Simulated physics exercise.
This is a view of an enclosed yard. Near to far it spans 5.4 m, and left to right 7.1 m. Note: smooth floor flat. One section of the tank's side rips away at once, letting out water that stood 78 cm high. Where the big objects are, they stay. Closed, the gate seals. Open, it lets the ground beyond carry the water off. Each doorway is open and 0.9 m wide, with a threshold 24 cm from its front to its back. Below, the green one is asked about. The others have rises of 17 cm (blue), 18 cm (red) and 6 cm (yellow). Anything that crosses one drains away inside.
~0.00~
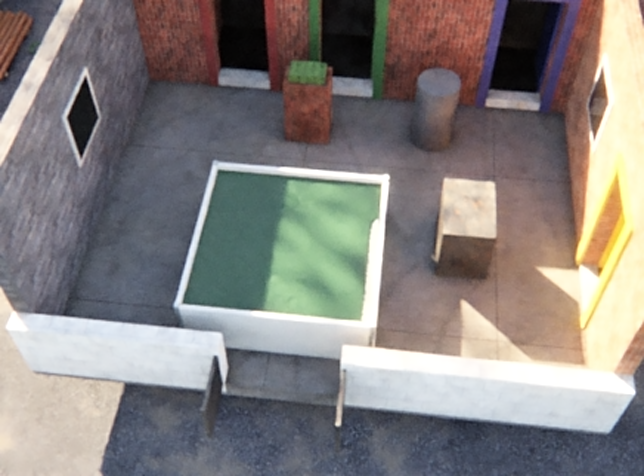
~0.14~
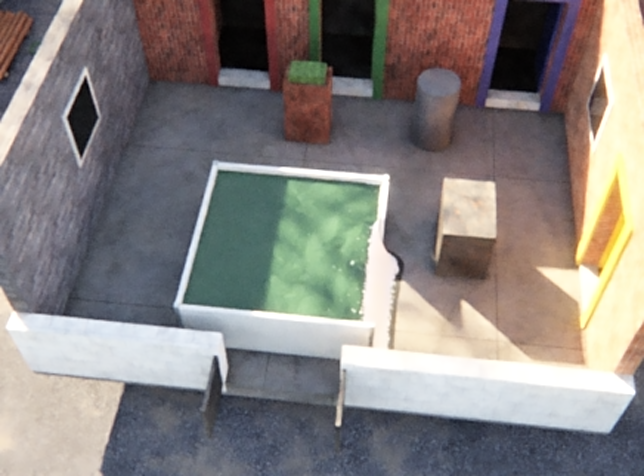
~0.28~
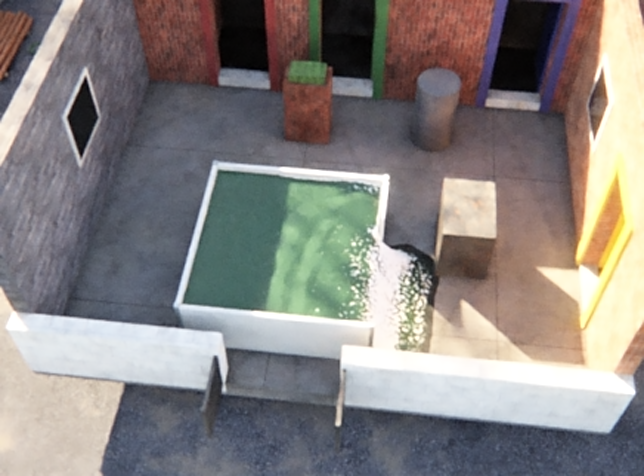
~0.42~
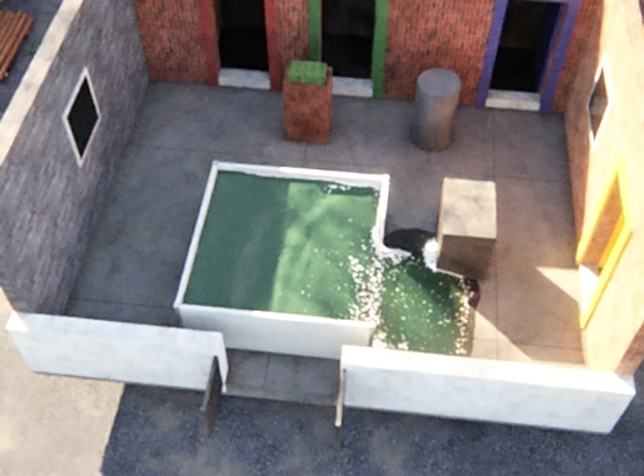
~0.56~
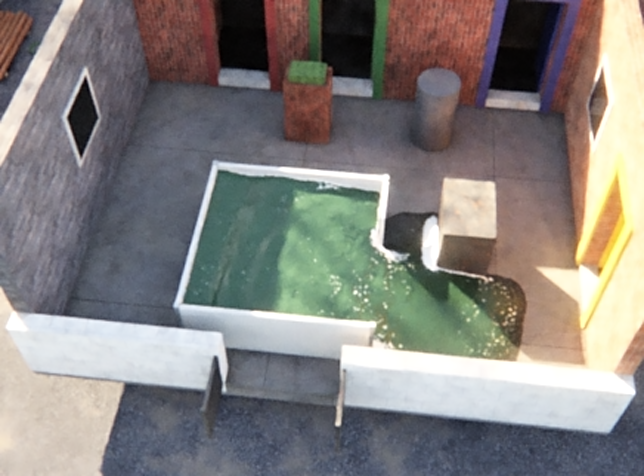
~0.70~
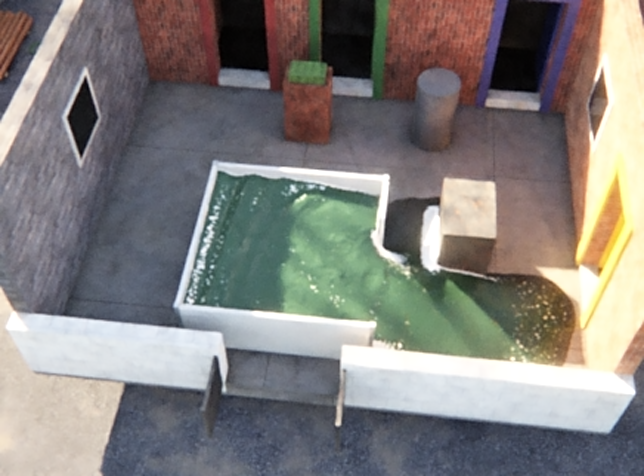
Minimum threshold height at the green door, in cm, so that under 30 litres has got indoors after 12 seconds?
Approx. 10 cm.
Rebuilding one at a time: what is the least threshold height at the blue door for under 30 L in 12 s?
For blue, a step near 27 cm.
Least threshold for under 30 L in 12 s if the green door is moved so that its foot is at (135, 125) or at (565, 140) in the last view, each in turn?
About 9.0 cm, then about 17 cm.
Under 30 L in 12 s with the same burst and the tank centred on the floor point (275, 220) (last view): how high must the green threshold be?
I'd put it at close to 14.5 cm.
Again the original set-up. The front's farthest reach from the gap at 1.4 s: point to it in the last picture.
(463, 142).
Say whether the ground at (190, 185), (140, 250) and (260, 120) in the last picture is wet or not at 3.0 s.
1: Unwetted; 2: Unwetted; 3: Unwetted.
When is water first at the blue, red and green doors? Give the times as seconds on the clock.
For blue it's 2.4 s, for red 3.2 s, and for green 2.0 s.
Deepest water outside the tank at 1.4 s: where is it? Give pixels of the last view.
Near (573, 402).
After 1.4 s water covers 30 % of the floor, deepest (68 cm) near (573, 402); it has not reached the green door.
After 3.0 s water covers 50 % of the floor, deepest (46 cm) near (587, 391); 11 cm at the green door, 0 litres in over its 18 cm threshold.
After 12.0 s water covers 95 % of the floor, deepest (16 cm) near (69, 303); 7 cm at the green door, 0 litres in over its 18 cm threshold.
At the green door as built, the water arrived by 2.0 s and peaked near 15 cm at 8.2 s.
With a threshold of 9 cm, 41 litres would have come in within the 12 s; with 12.5 cm, 8 litres. So under 30 litres takes about 10 cm.
